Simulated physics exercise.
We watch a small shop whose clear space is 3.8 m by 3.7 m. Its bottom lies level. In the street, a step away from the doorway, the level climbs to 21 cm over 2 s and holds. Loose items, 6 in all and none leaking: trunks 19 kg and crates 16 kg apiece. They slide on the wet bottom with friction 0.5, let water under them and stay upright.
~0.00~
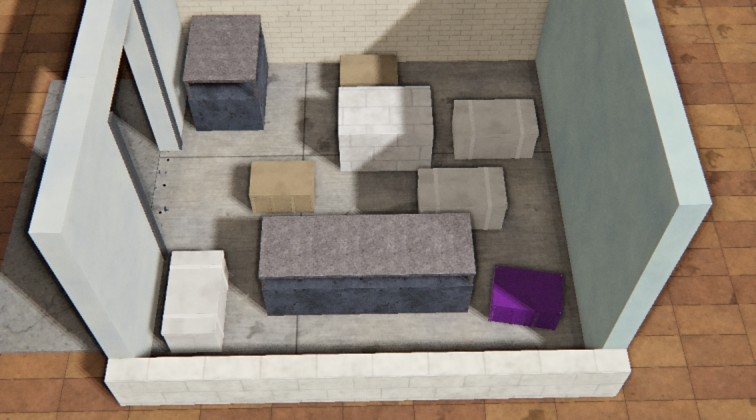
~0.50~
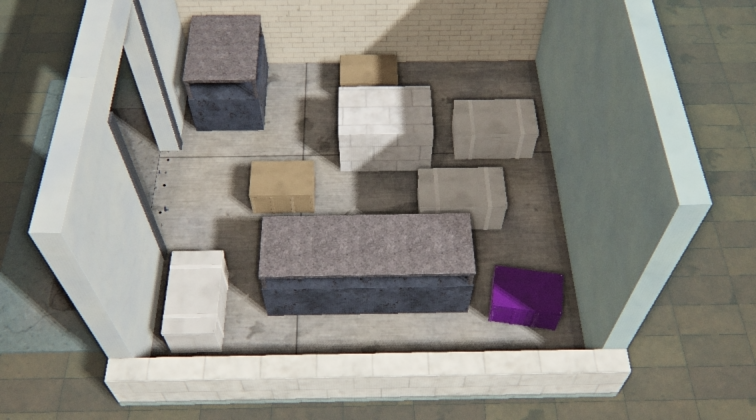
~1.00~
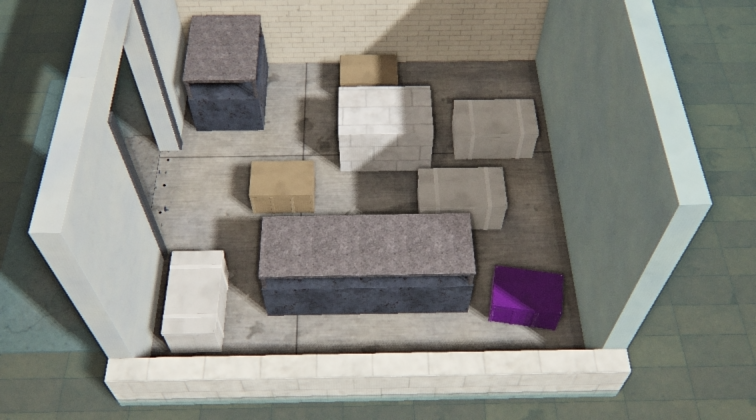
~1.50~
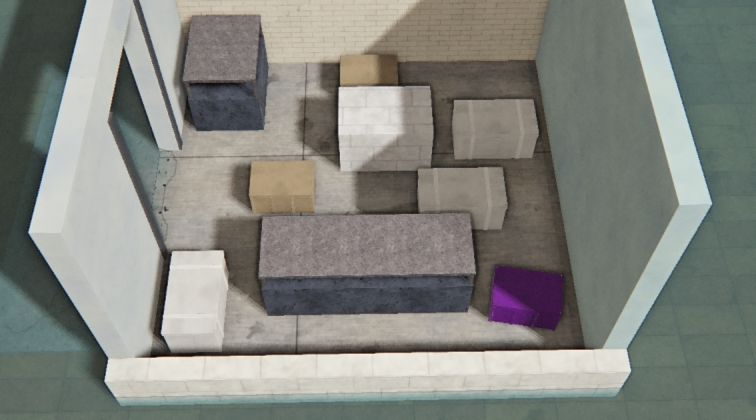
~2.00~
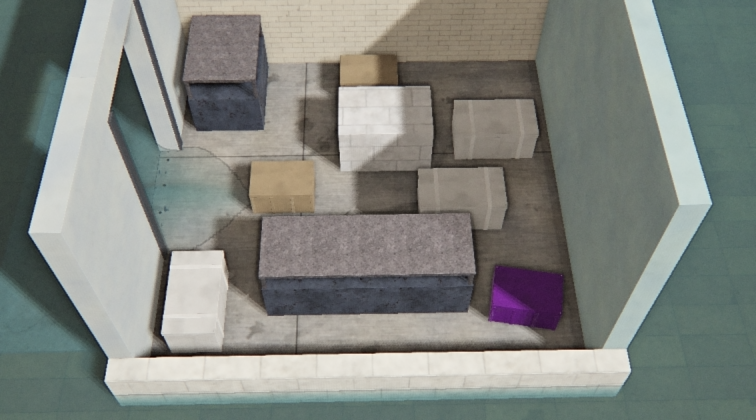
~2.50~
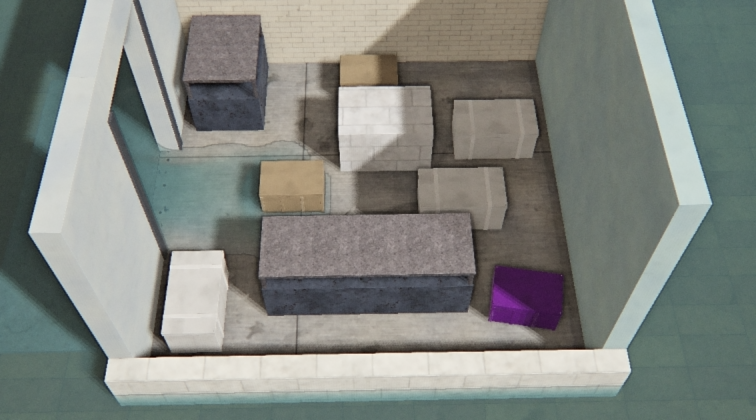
The clip shows a small open-topped shop holding pale, tan and purple boxes and dark stone-topped blocks as water covers the ground outside, then spreads in through the left doorway, and a tan box shifts slightly right.
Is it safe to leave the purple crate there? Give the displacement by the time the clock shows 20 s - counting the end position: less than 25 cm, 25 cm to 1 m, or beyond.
Purple crate slides a little.
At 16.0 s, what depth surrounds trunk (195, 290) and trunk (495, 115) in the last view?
Roughly 17 and 18 cm.
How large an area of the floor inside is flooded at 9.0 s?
About 11.5 m2.
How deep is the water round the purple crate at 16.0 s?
About 18 cm.
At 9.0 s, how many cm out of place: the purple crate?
Roughly 100 cm by then.
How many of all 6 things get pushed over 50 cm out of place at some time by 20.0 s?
6 of them.
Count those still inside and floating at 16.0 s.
I count 6.
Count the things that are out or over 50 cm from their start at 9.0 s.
By then 4.
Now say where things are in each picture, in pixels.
In the first frame, the purple crate at (528, 290) rests on the ground; 0.0 m2 under water; 0 of 6 have shifted.
In the second frame, the purple crate at (528, 290), on the bottom; 0.0 m2 under water; 0 of 6 have shifted.
In the third frame, the purple crate at (528, 290), on the bottom; 0.0 m2 under water; 0 of 6 have shifted.
In the fourth frame, the purple crate at (528, 290), on the bottom; 0.0 m2 under water; 0 of 6 have shifted.
In the fifth frame, the purple crate at (528, 290) rests on the ground; 0.6 m2 under water; 0 of 6 have shifted.
In the sixth frame, the purple crate at (528, 290), on the bottom; 1.4 m2 under water; 1 of 6 have shifted.
After 4.0 s the purple crate is near (528, 290), 0.0 m from its start, aground; 1 afloat.
After 9.0 s the purple crate is near (419, 333), 1.1 m from its start, afloat; 5 afloat.
After 16.0 s the purple crate is near (268, 203), 2.5 m from its start, afloat; 6 afloat.
After 20.0 s the purple crate is near (540, 229), 0.6 m from its start, afloat; 6 afloat.
